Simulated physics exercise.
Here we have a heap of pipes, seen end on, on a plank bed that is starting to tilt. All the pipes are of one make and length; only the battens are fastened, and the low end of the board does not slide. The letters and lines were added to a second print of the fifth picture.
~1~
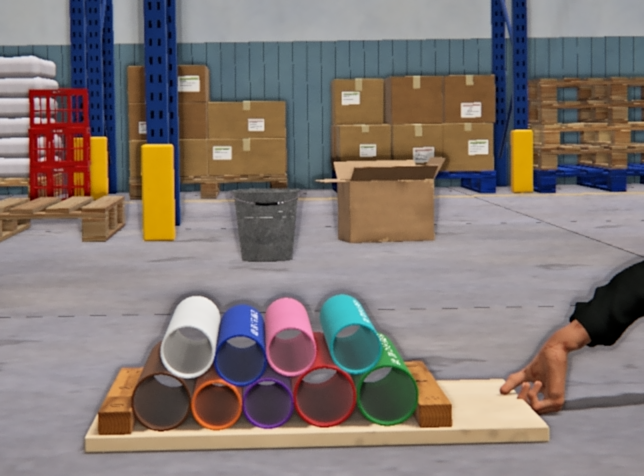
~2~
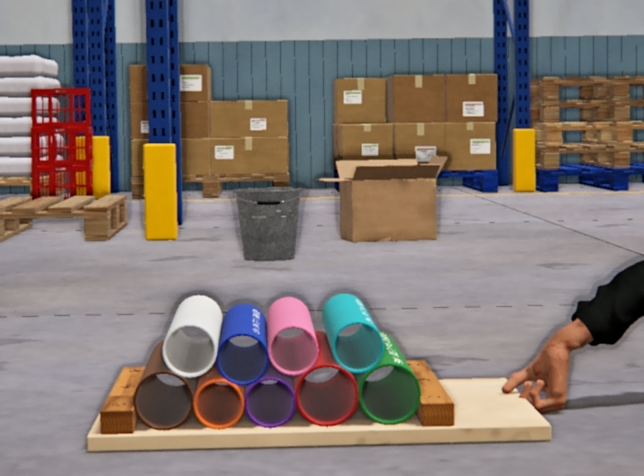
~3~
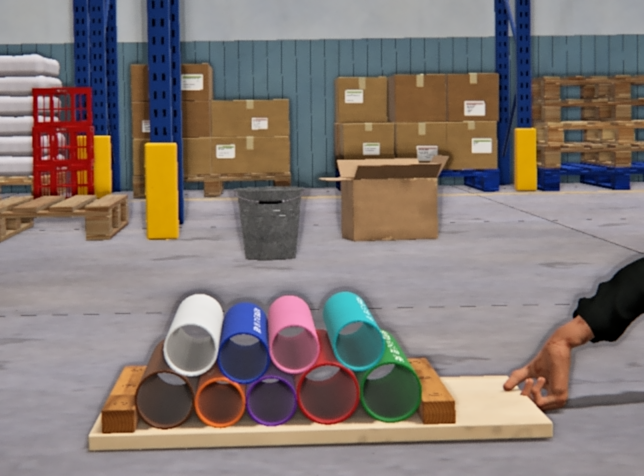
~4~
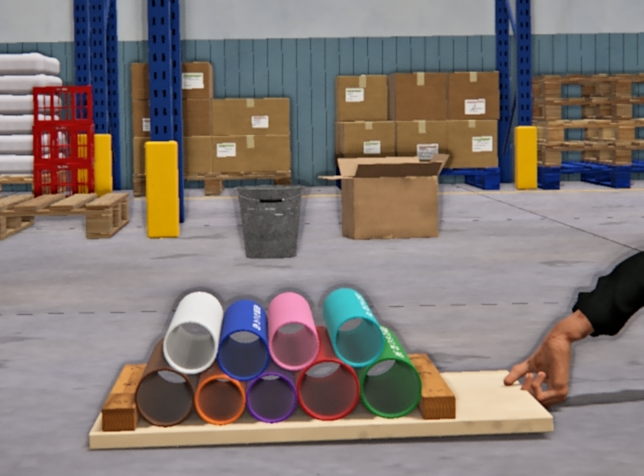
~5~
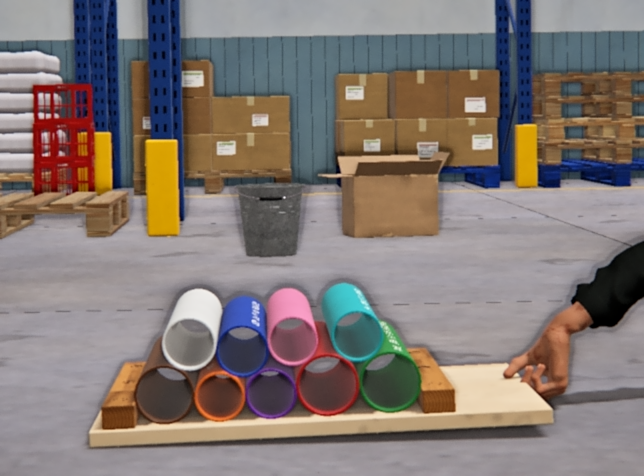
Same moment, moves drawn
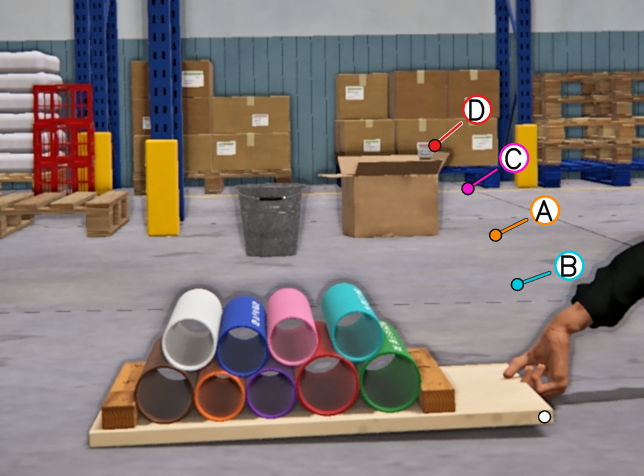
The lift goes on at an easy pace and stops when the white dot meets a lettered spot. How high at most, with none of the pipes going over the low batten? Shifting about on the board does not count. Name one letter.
Mark B is as high as it can go.
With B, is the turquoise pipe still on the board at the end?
The turquoise pipe: Yes.
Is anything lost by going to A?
Yes, at A.
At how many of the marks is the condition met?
The number is one.
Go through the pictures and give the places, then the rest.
Red pipe (325, 396); green pipe (388, 395); blue pipe (241, 360), in the first frame.
Blue pipe (243, 359); pink pipe (294, 350), in the second frame.
Board (316, 399); green pipe (391, 392); brown pipe (165, 400), in the third frame.
Board (316, 395); brown pipe (165, 397); orange pipe (220, 401), in the fourth frame.
Board (316, 391); brown pipe (165, 395); orange pipe (220, 397), in the fifth frame.
On the marked copy, A at (496, 235); B at (517, 284); C at (468, 189); D at (435, 146); the white dot at (545, 417).
Following B. Soon after the start, board at 14°.
Later, board at 19°.
In the end, board at 19°, none over the low batten.
As for the rest, A three over the low batten (blue, pink, white); C three over the low batten (blue, pink, white); D four over the low batten (blue, pink, white, turquoise).
